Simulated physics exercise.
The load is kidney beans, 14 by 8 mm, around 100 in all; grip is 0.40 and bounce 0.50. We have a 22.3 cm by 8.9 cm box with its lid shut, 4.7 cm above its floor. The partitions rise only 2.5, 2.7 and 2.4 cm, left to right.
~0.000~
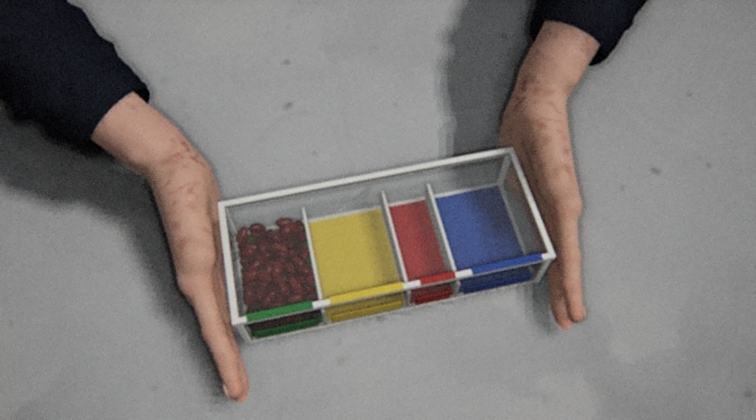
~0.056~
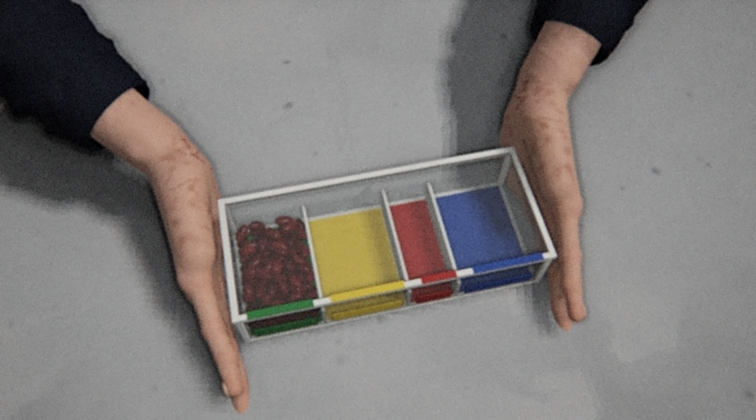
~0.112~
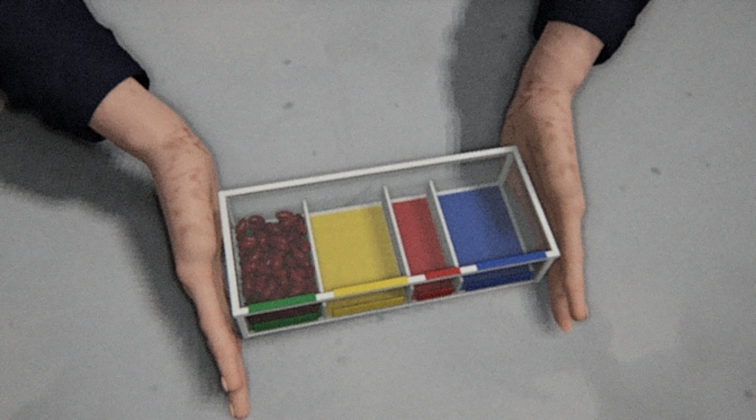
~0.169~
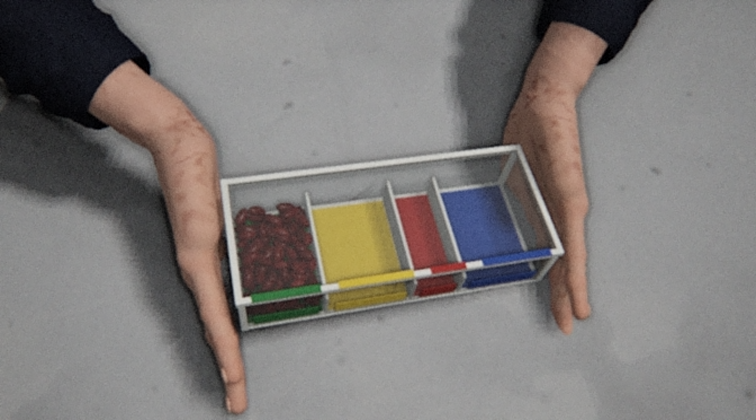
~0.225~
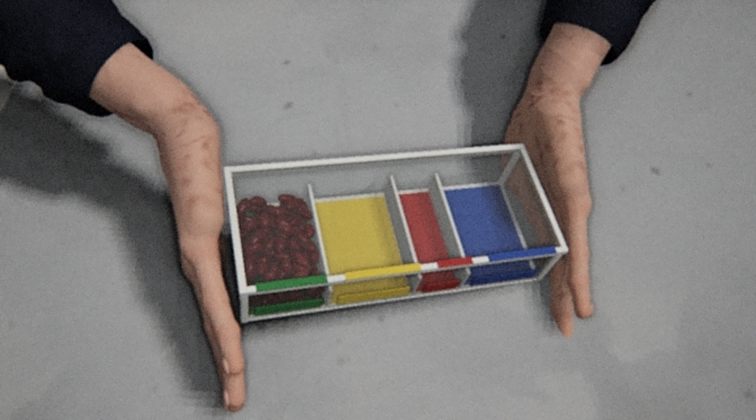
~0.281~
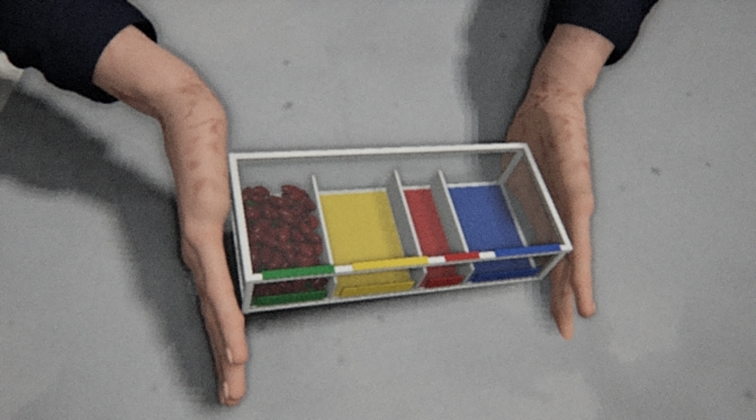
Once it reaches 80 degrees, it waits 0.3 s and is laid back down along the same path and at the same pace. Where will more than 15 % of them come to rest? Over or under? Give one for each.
In the end red: Fails to beat the threshold. Blue: Beats the threshold. Green: Beats the threshold. Yellow: Fails to beat the threshold.
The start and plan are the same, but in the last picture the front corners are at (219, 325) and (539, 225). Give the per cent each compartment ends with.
Red 0 %; blue 0 %; green 100 %; yellow 0 %.
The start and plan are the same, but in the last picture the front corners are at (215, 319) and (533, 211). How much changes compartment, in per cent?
In that case about 0 percent.
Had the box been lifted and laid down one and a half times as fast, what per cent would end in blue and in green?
In that case the blue compartment would hold 45 per cent and the green one 40 per cent.
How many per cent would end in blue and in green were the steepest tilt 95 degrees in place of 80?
Result - blue 85 percent, green 15 percent.
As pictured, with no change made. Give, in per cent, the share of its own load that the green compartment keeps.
Share retained: Some 50 per cent.
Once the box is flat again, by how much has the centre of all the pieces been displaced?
9.5 cm.
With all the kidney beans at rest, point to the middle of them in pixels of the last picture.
Once everything settles, the centre is around (381, 238).
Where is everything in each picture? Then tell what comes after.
The first frame shows box tilt 0 degrees, front corners at (238, 319) and (548, 254); green 100 %.
The second frame shows box tilt 1 degrees, front corners at (238, 317) and (549, 254).
The third frame shows box tilt 3 degrees, front corners at (239, 310) and (552, 252), lowest corner right back.
The fourth frame shows box tilt 7 degrees, front corners at (242, 300) and (556, 250), lowest corner right back.
The fifth frame shows box tilt 11 degrees, front corners at (246, 288) and (560, 248), lowest corner right back.
The sixth frame shows box tilt 14 degrees, front corners at (252, 276) and (564, 246), lowest corner right back; green 100 %. The box's pace is about 65 degrees a second.
After 1.52 s, tilt 80 degrees; red 10 %, blue 30 %, green 45 %, yellow 15 %.
After 2.35 s, tilt 40 degrees; blue 45 %, green 45 %, yellow 10 %.
After 3.19 s, tilt 0 degrees; blue 45 %, green 45 %, yellow 10 %.
At rest (3.8 s), red 0 %, blue 45 %, green 45 %, yellow 10 %.
